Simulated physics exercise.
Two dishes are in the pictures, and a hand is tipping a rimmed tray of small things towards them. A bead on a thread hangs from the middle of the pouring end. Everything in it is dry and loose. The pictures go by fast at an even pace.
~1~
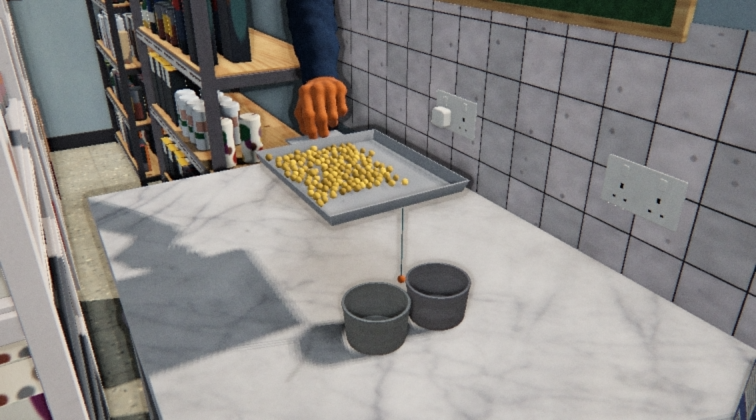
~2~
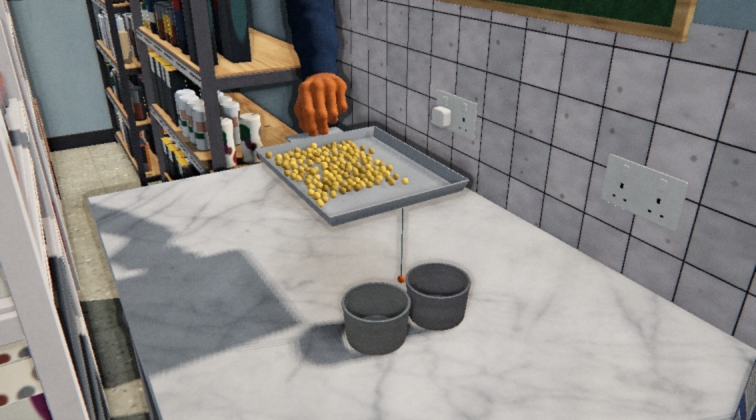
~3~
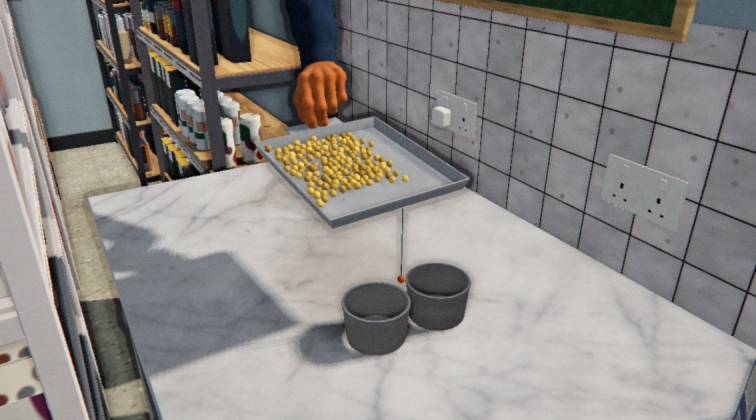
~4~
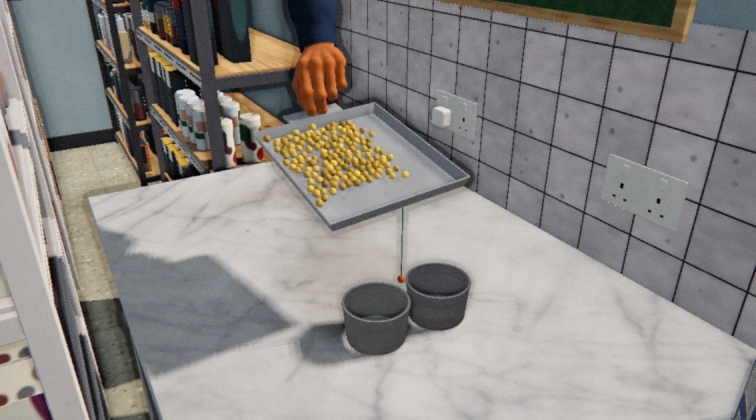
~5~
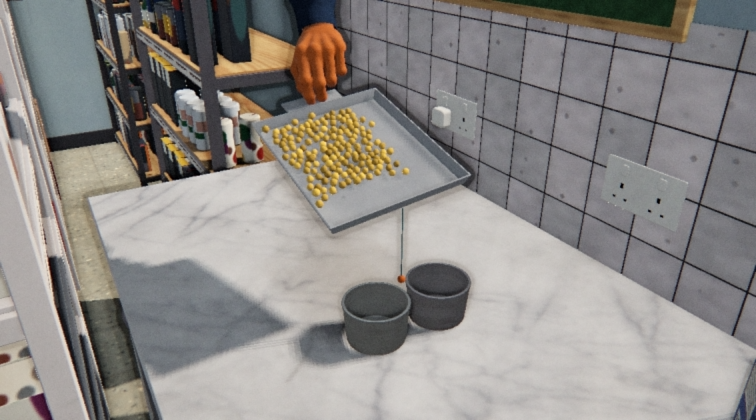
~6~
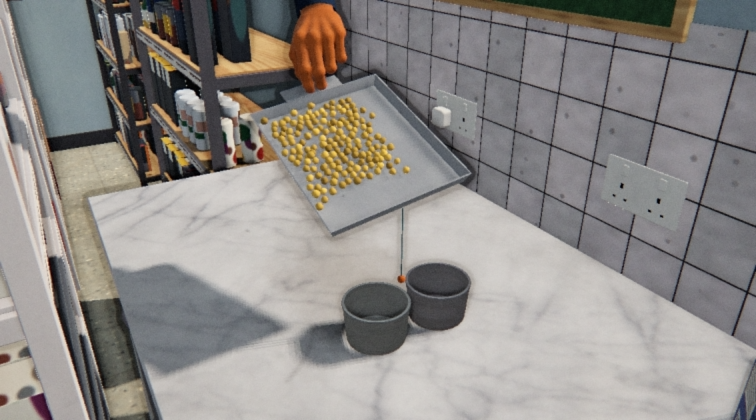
In this clip, a hand raises the far end of a gray tray of small yellow balls above a marble counter, tilting it gradually toward two dark dishes as its near left corner dips slightly and the balls stay on the tray.
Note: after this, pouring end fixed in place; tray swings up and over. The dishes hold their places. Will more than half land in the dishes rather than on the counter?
No.
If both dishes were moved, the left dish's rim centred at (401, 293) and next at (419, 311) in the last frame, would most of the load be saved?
The dishes end up with the lesser share in the first try and the lesser share in the second.
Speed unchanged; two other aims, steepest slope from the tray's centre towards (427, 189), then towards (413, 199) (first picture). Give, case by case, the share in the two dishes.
In turn some 50 and 30 per cent.
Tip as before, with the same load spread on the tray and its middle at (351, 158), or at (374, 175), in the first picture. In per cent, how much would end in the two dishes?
Around 30 percent the first time, around 30 percent the second.
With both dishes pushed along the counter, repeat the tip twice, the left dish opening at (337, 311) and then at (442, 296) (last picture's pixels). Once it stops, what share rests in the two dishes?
You'd get 70 in a hundred first and 0 in a hundred after that.
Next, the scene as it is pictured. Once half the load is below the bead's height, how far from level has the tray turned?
90°, roughly.
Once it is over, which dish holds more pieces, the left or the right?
The fuller one is the one on the left.
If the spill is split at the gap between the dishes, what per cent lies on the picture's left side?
It works out at some 90 percent.
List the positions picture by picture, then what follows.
The first picture shows corners of the pouring end at (332, 213) and (463, 180), level; middle of the load at (335, 170), puffed corn balls; left dish at (394, 333); right dish at (456, 309); bead on its thread at (401, 279).
The second picture shows corners of the pouring end at (332, 214) and (463, 179), level; middle of the load at (335, 168).
The third picture shows corners of the pouring end at (332, 217) and (464, 178), tipped barely, lowest at the left corner; middle of the load at (335, 163).
The fourth picture shows corners of the pouring end at (332, 220) and (464, 176), tipped a little, lowest at the left corner; middle of the load at (334, 157).
The fifth picture shows corners of the pouring end at (332, 224) and (465, 174), tipped clearly, lowest at the left corner; middle of the load at (334, 150).
The sixth picture shows corners of the pouring end at (332, 227) and (465, 172), tipped clearly, lowest at the left corner; middle of the load at (334, 145); left dish at (394, 333); right dish at (456, 309).
Soon, tray tipped steeply; most on the tray; a stray few outside both; about a quarter in the air.
A while on, tray tipped past a quarter turn; a small part on the tray; about a quarter in the left dish; about half outside both; a small part in the air.
Towards the end, tray tipped past a quarter turn; about a third in the left dish; about two thirds outside both.
Finally, tray tipped past a quarter turn; about a third in the left dish; none in the right dish; about two thirds outside both.
